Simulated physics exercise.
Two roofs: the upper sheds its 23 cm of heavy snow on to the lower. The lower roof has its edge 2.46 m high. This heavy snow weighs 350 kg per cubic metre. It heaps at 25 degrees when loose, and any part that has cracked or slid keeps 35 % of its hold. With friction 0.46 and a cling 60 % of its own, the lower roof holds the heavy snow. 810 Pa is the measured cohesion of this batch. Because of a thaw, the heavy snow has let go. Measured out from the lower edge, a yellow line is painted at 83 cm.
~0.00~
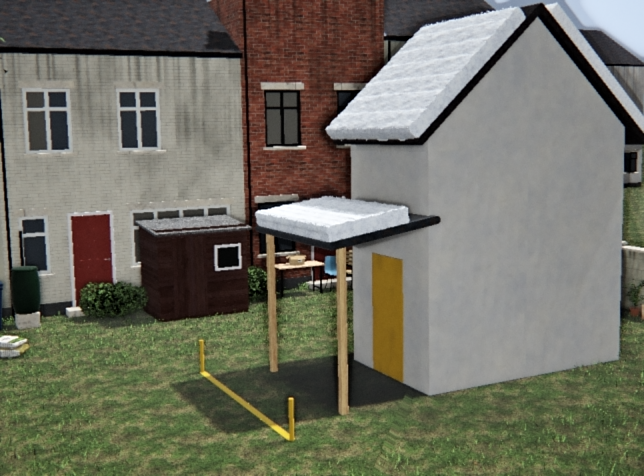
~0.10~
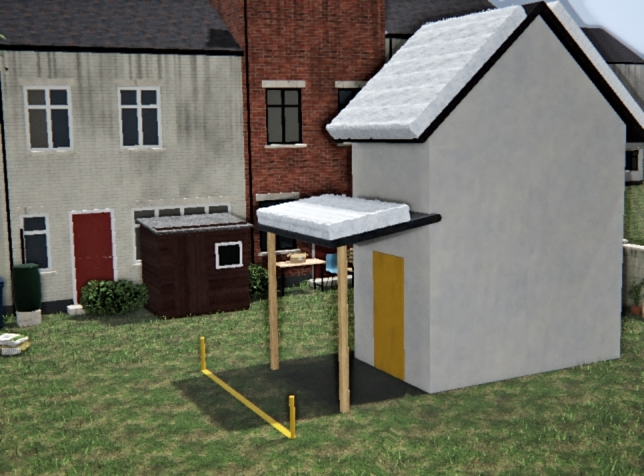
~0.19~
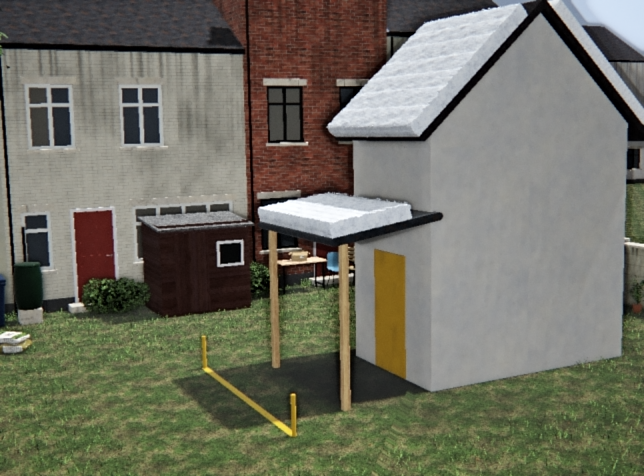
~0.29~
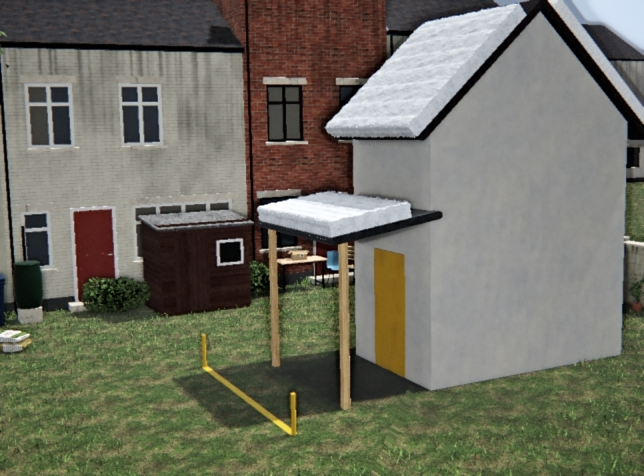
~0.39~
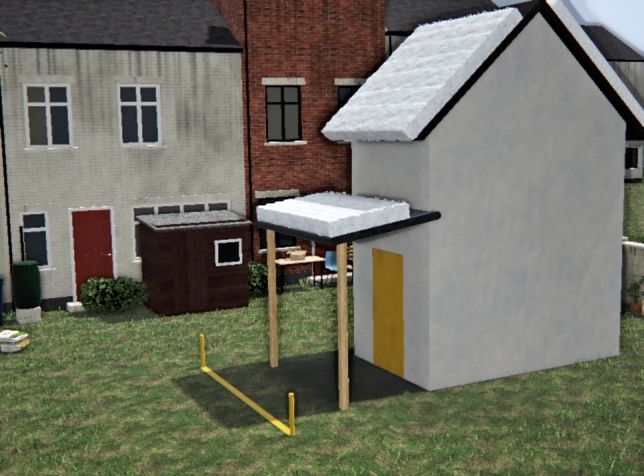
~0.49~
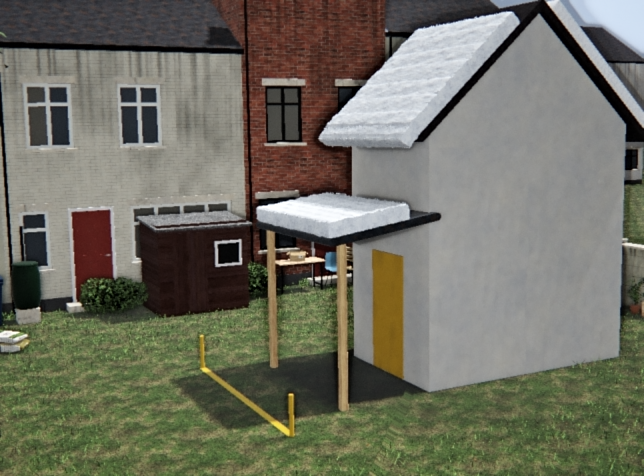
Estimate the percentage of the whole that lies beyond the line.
I would say some 16 percent of the snow lies beyond it.
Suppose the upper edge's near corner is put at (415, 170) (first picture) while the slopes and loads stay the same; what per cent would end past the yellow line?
1 per cent or so.
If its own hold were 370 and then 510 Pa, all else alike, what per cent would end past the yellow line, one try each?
The answers, in order, are 40 % and 30 %.
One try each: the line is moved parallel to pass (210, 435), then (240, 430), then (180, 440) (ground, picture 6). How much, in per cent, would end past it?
In turn about 1 %, 5 %, 0 %.
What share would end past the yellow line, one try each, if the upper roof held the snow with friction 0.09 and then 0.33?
It would be 50 % the first time and 35 % the second.
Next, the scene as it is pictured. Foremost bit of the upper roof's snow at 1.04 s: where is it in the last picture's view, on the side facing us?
At roughly (378, 205).
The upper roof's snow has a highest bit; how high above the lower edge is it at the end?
0.8 m, give or take.
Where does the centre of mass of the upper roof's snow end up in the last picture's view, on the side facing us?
Somewhere near (327, 311).
By 1.04 s, none is below the lower edge and 0 % is past the line.
By 1.69 s, none is below the lower edge and 0 % is past the line.
By 2.35 s, 17 % is below the lower edge and 2 % is past the line.
By 3.00 s, 34 % is below the lower edge and 16 % is past the line.
By 4.40 s, at the end, 39 % is below the lower edge and 16 % is past the line.
